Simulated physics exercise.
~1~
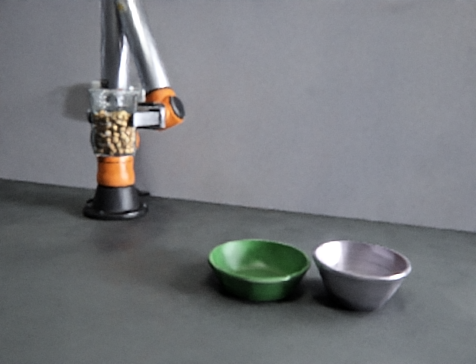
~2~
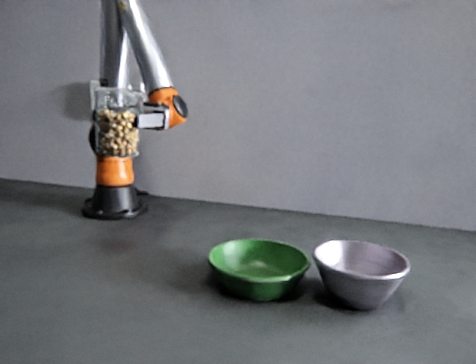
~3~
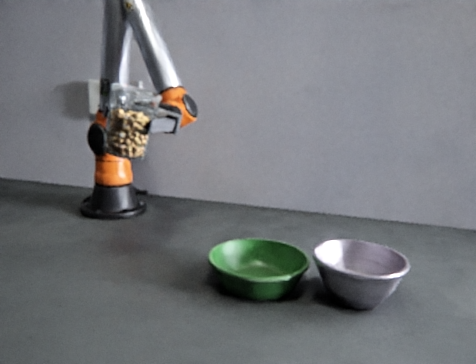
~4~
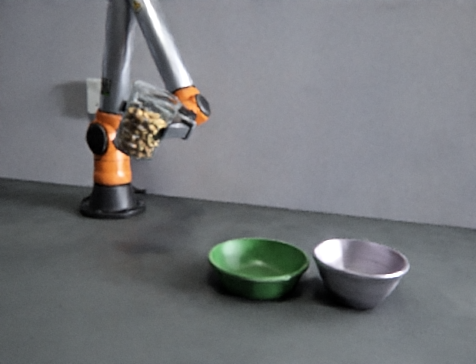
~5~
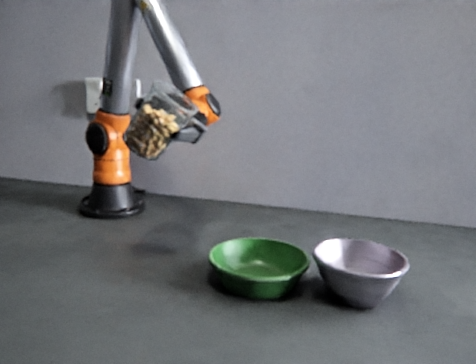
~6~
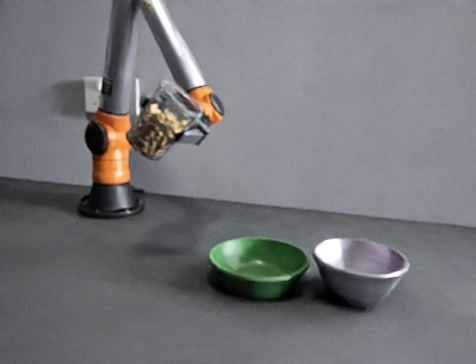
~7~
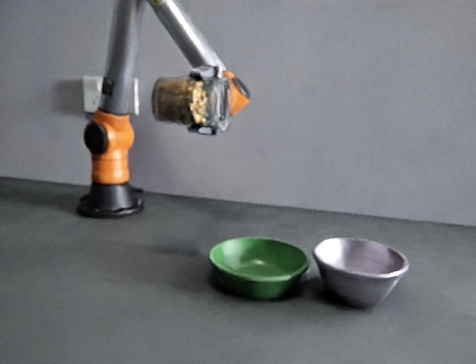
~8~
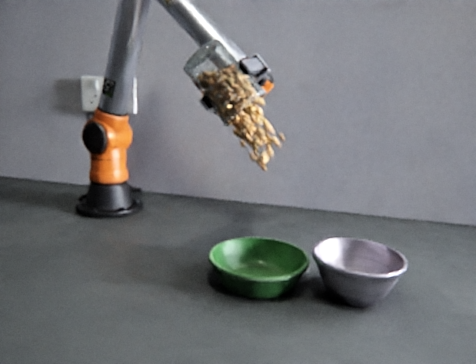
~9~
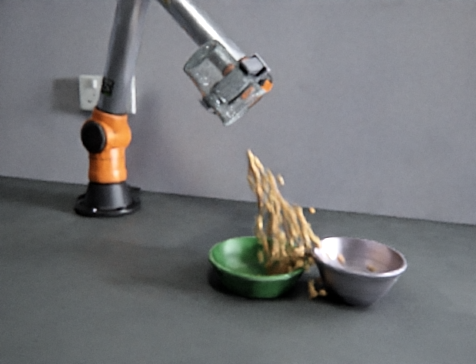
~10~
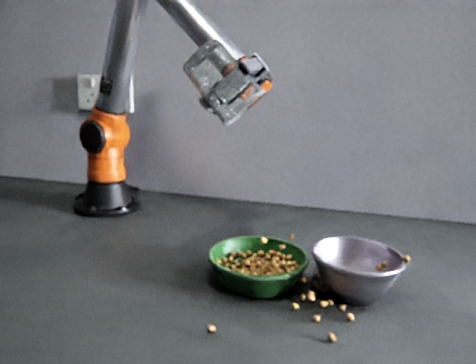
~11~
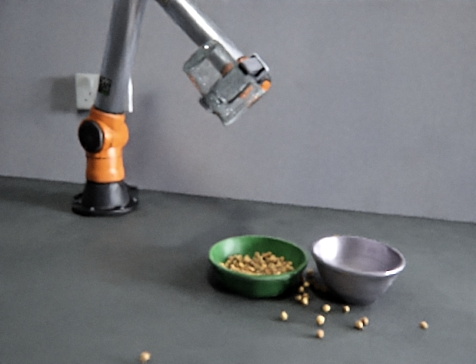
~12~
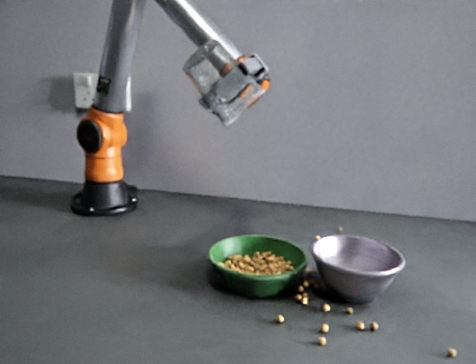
On a dark table, a robot arm dumps chickpeas mostly into the green bowl, scattering some.
